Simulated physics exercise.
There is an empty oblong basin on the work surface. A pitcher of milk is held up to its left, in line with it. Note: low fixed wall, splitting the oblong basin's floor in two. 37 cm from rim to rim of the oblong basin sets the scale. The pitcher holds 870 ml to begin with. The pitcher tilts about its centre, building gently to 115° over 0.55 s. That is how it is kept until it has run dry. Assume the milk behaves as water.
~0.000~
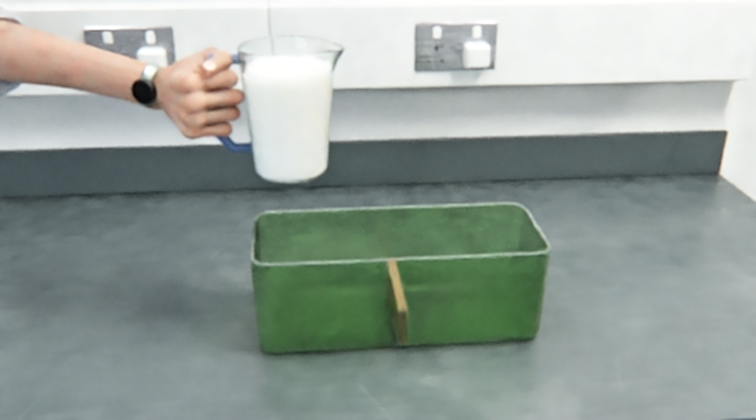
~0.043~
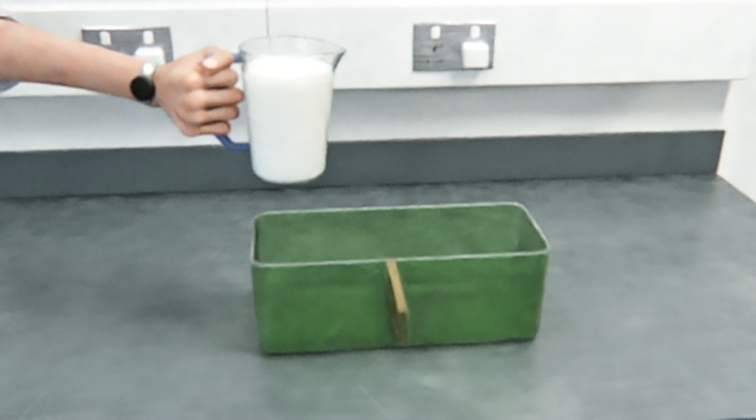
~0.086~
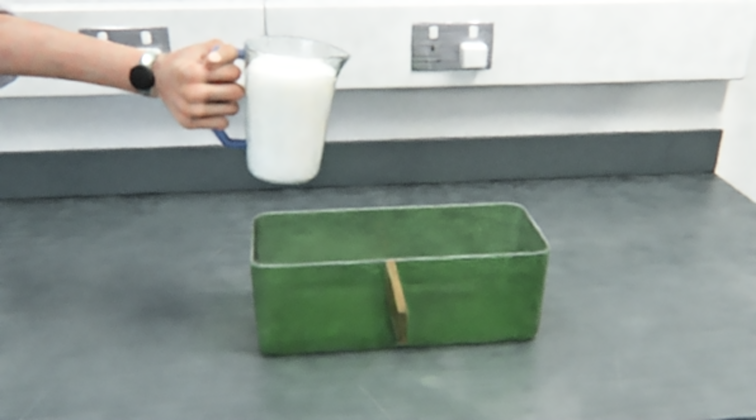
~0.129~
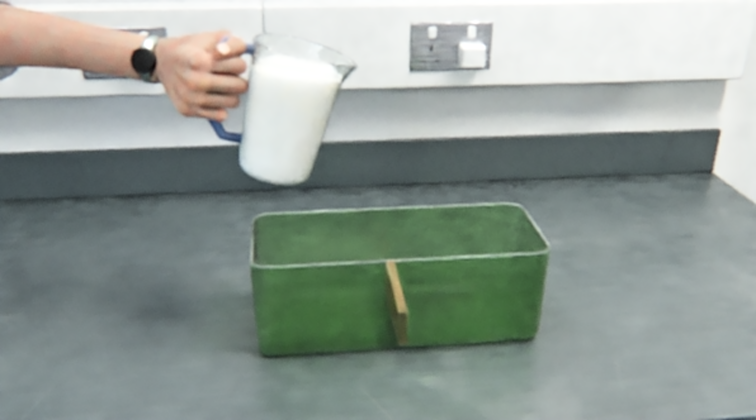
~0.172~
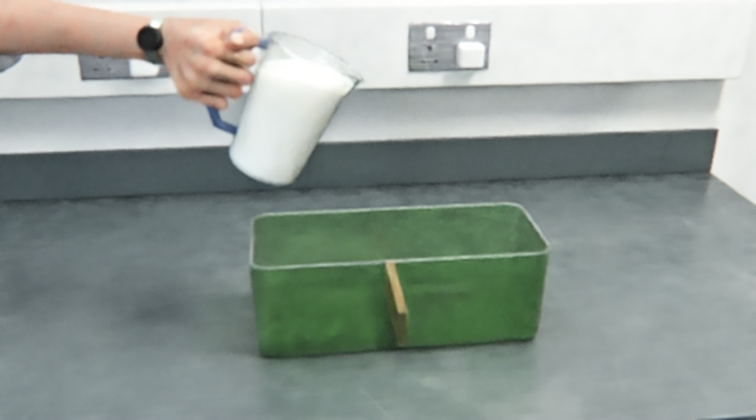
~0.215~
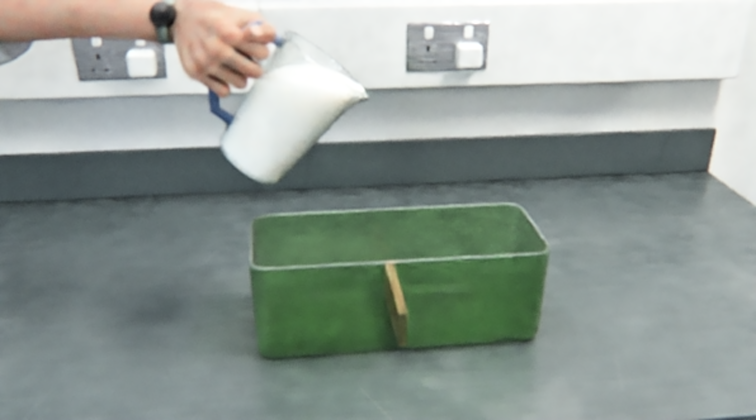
We see a hand holding a clear pitcher of milk above an empty green oblong basin on a grey work surface; the hand then tilts the pitcher gradually to the right, the milk shifting towards its spout.
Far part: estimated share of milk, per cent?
68 per cent.
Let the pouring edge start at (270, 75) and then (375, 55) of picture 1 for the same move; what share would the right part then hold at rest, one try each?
Some 10 and 90 per cent, in that order.
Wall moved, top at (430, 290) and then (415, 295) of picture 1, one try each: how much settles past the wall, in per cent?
I'd put it at about 15 per cent for the first and about 35 per cent for the second.
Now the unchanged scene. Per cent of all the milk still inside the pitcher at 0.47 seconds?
Roughly 52 percent.
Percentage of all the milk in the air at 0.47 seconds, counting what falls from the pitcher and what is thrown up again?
Estimate: Some 30 % of the total.
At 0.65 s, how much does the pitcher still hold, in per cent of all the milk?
Around 10 in a hundred is still there.
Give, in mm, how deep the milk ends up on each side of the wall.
The left side settles near 10 mm and the right side near 24 mm.
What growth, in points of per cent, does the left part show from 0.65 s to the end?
That amounts to roughly 6 per cent of the whole.
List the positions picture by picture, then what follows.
It leans 0°; its right rim is at (345, 47); the milk meets the walls at (243, 66) and (332, 64); the oblong basin's rim runs from (254, 238) to (537, 227); the wall's top is at (397, 284), in the first picture.
It leans 2°; its right rim is at (346, 49); the milk meets the walls at (244, 65) and (332, 65), in the second picture.
It leans 7°; its right rim is at (351, 55); the milk meets the walls at (247, 62) and (335, 68), in the third picture.
It leans 15°; its right rim is at (358, 64); the milk meets the walls at (252, 62) and (341, 73), in the fourth picture.
It leans 26°; its right rim is at (365, 78); the milk meets the walls at (249, 91) and (352, 78), in the fifth picture.
It leans 38°; its right rim is at (370, 96); the milk meets the walls at (242, 104) and (363, 86), in the sixth picture.
By 0.47 s the tilt is 108° and 53 per cent is still to pour, 0 is left of the wall and 18 right of it.
By 0.65 s the tilt is 115° and 11 per cent is still to pour, 23 is left of the wall and 46 right of it.
By 0.84 s the tilt is 115° and 0 per cent is still to pour, 27 is left of the wall and 67 right of it.
By 1.05 s the tilt is 115° and 0 per cent is still to pour, 28 is left of the wall and 68 right of it.
At rest 28 per cent lies left of the wall, 68 right of it and 3 outside.
